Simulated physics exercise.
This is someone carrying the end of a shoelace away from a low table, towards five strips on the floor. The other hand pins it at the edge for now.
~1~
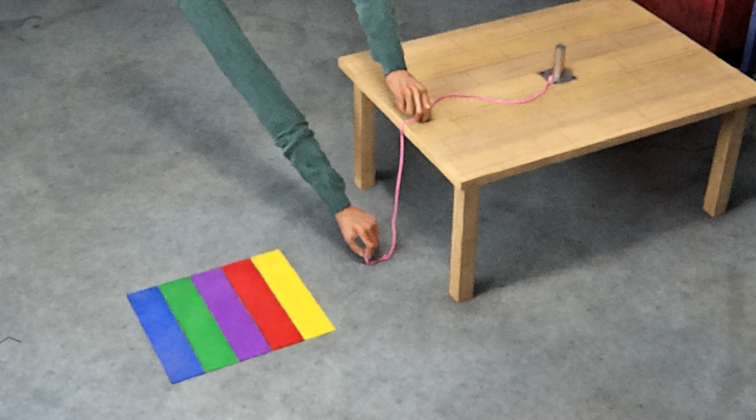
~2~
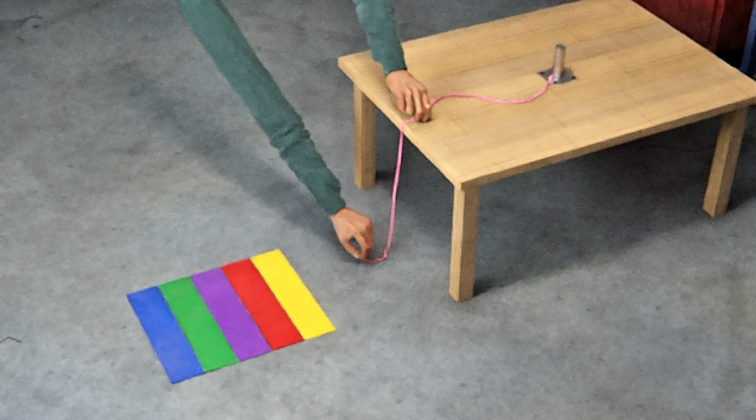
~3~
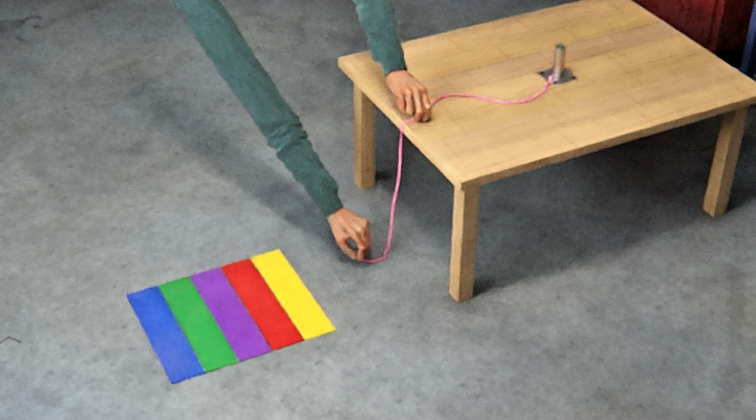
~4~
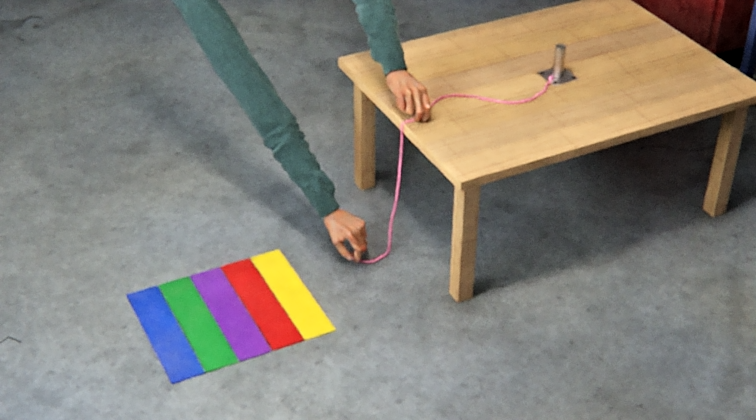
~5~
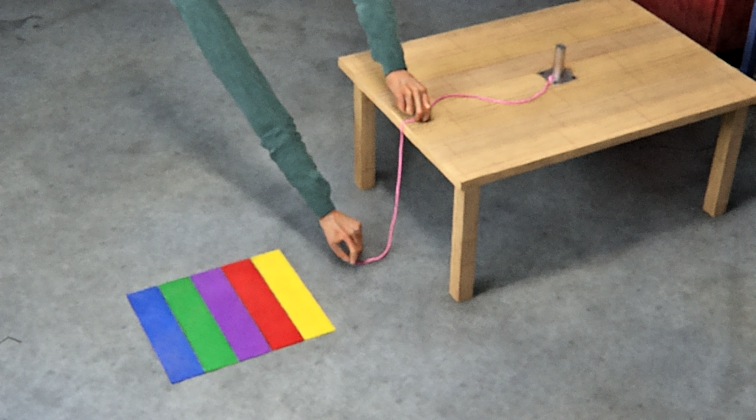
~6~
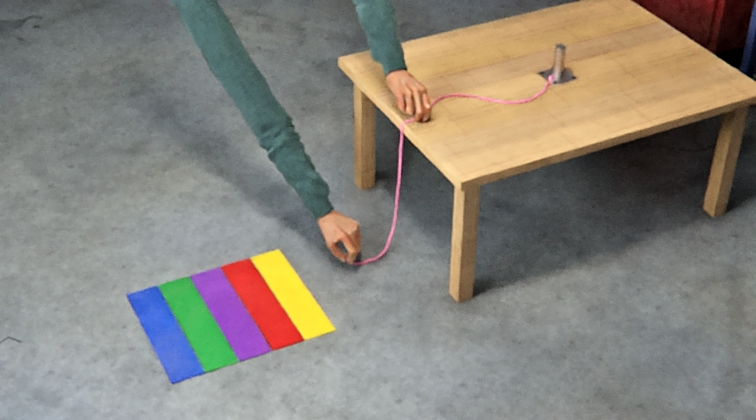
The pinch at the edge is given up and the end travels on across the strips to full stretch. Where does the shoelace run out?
The end stops over the purple strip.
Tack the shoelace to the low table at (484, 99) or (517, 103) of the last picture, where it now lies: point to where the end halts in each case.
Near (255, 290) and (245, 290).
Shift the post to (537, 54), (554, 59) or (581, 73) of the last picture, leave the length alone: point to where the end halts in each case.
In that order: (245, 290), (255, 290) and (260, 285).
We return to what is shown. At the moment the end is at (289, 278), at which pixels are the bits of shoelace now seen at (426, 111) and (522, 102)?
They go to (402, 123) and to (497, 91).
Early on, end near (289, 278); over yellow.
Midway, end near (251, 290); over red.
At the end of the slack, end near (229, 296); over purple. It gets as far as the purple strip.
